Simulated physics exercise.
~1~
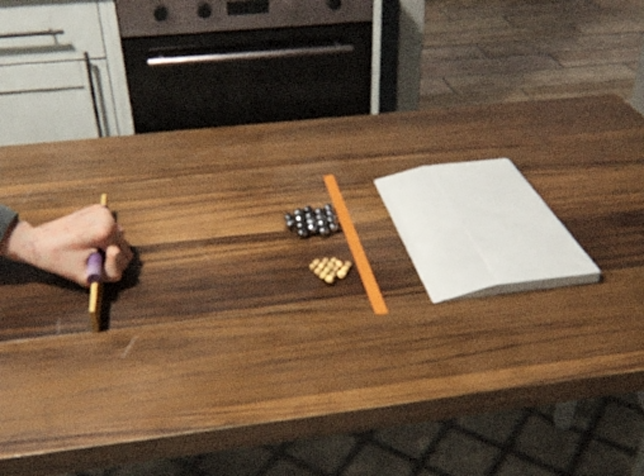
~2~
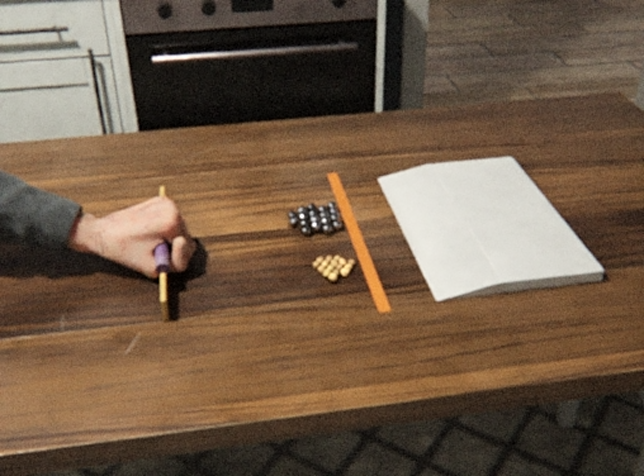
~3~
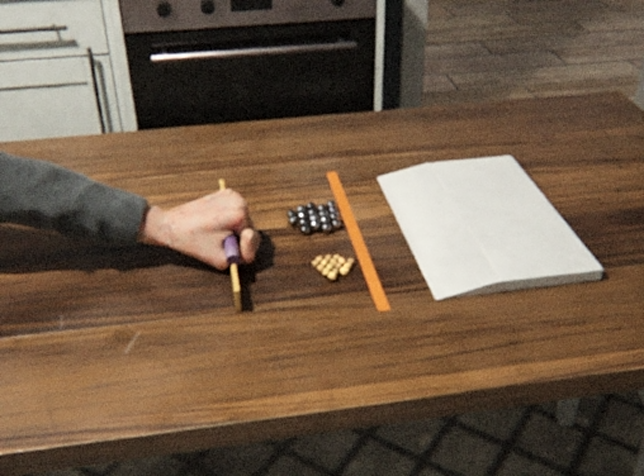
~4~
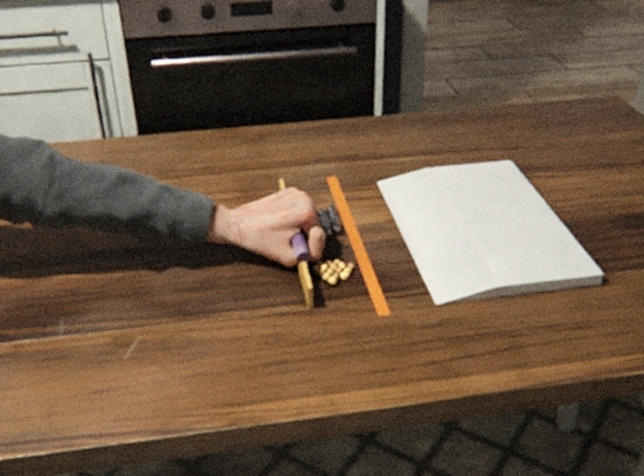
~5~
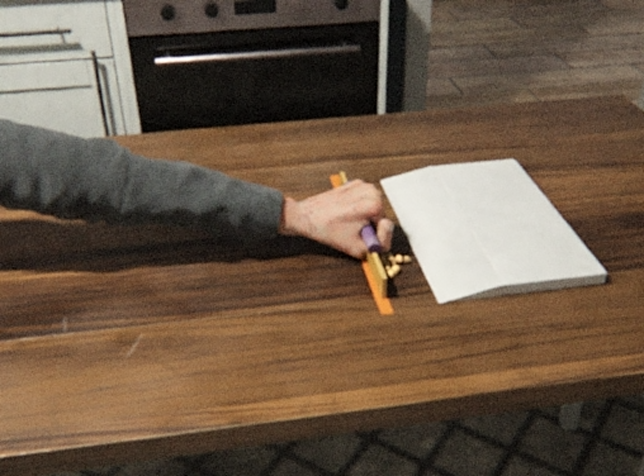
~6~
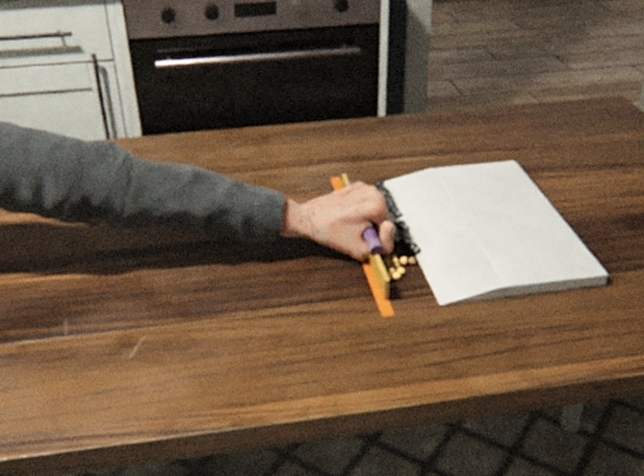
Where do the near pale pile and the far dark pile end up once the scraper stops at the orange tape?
Both piles end up on the table just past the orange tape, short of the white slab. Neither the near pale bits nor the far dark bits get over its top.
